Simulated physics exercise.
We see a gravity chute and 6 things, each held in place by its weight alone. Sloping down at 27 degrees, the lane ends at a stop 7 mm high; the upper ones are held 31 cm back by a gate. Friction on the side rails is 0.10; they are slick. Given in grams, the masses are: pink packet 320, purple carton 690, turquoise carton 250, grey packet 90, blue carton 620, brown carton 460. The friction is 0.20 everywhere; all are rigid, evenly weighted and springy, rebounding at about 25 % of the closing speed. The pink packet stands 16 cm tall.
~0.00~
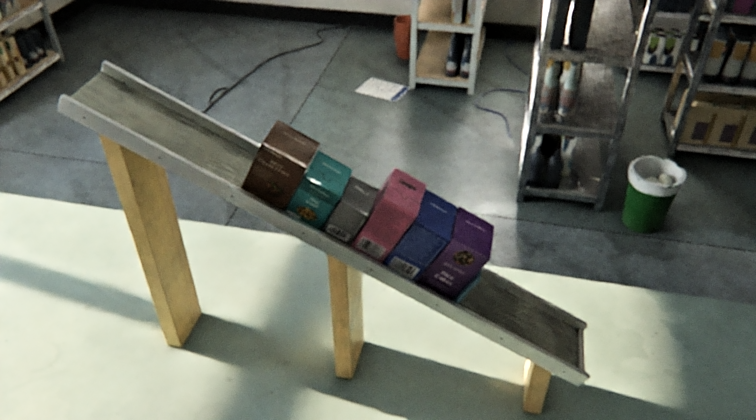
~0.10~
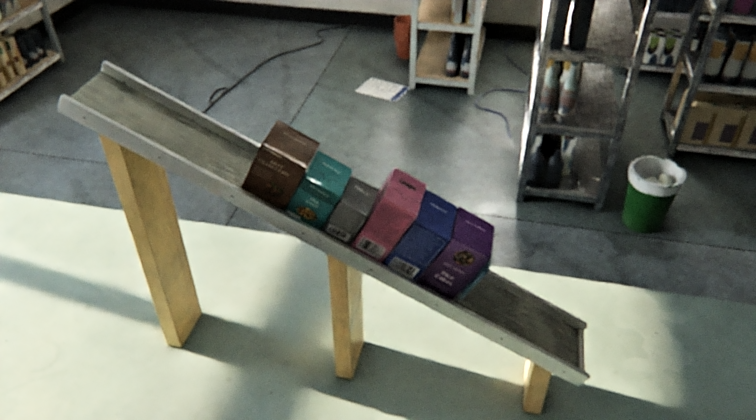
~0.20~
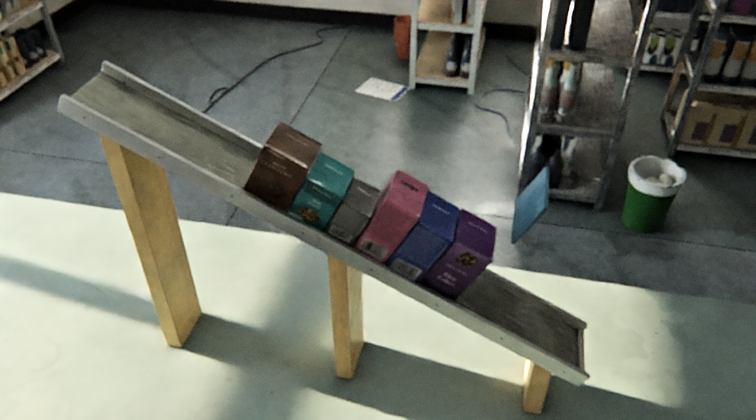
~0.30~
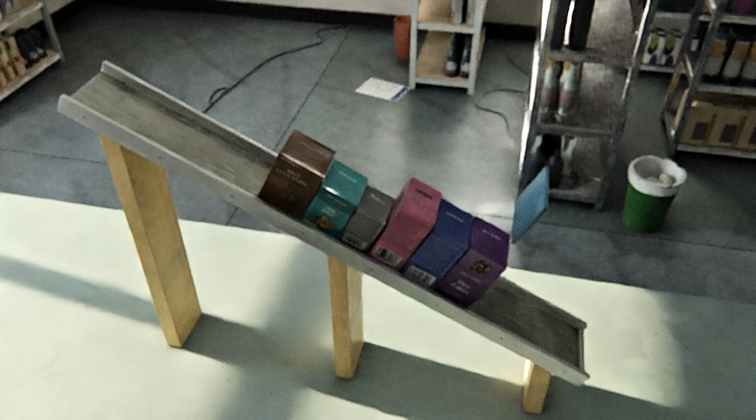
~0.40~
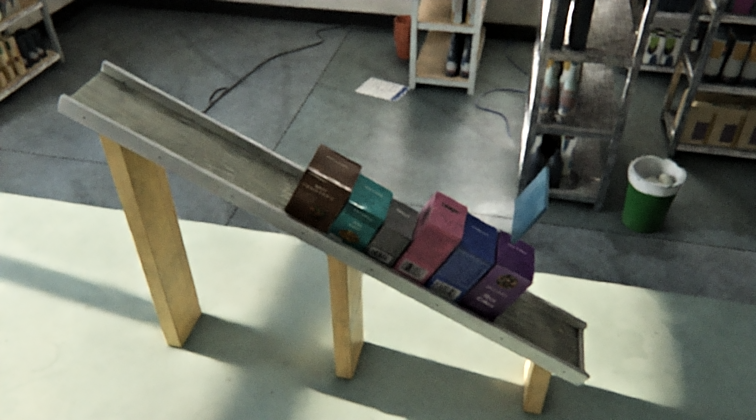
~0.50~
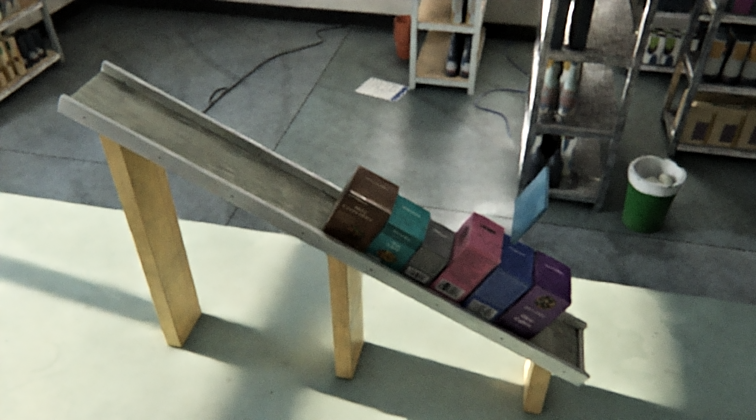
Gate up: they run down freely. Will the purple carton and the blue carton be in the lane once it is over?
Result: Purple carton: Escapes the lane; blue carton: Escapes the lane.
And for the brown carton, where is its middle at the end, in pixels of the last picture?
Its centre ends close to (525, 298) in the last view.
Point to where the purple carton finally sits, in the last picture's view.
End position: Roughly (709, 411).
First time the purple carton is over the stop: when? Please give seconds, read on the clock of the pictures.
About 0.7 seconds.
After 0.80 s, purple carton now over the stop; blue carton 26° off its base near (574, 318); turquoise carton 62° off its base.
After 1.10 s, pink packet and blue carton now over the stop; turquoise carton on its side; brown carton on its side.
In the end (2.0 s), over the stop, pink packet, purple carton, grey packet and blue carton; toppled in the lane, turquoise carton and brown carton. In the last view, purple carton near (709, 411), blue carton near (613, 404).
